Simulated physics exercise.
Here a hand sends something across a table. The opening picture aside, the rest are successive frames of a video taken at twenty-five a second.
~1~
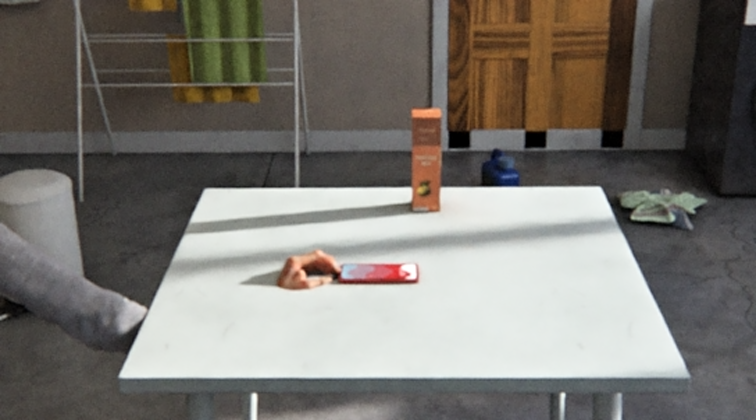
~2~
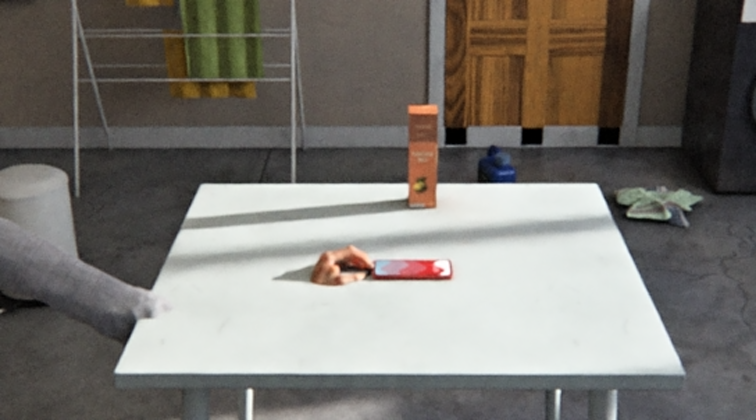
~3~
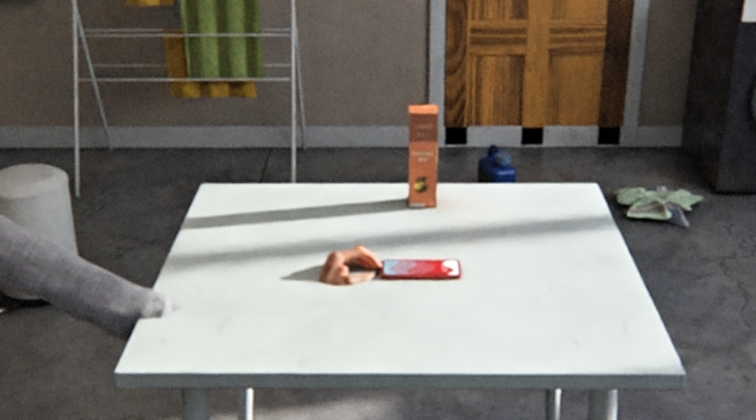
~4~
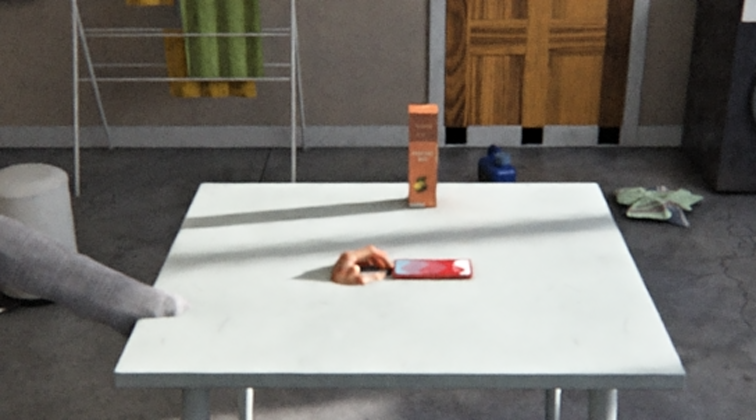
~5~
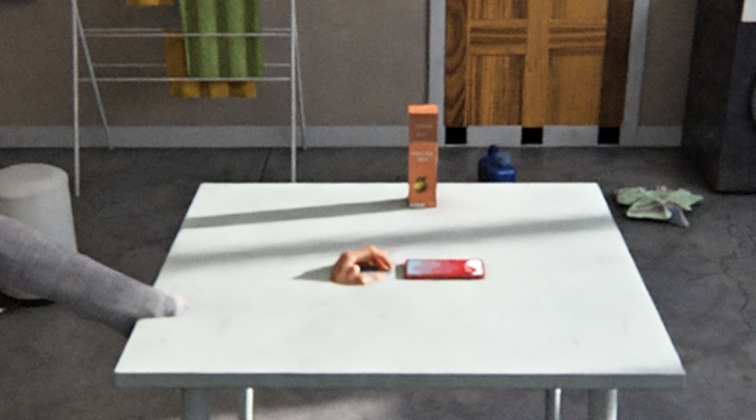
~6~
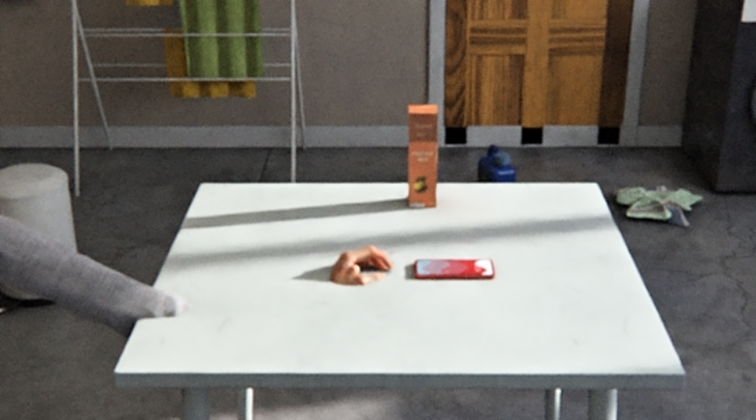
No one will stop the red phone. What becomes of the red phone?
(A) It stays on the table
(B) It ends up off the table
Option A: It stays on the table.
Then, 0.24 s after the last picture, red phone slid a little near (471, 269).
Then, 0.48 s after the last picture, red phone resting near (471, 269).
At rest, moved from the start, red phone. Seen from the same camera at the end, red phone near (471, 269).
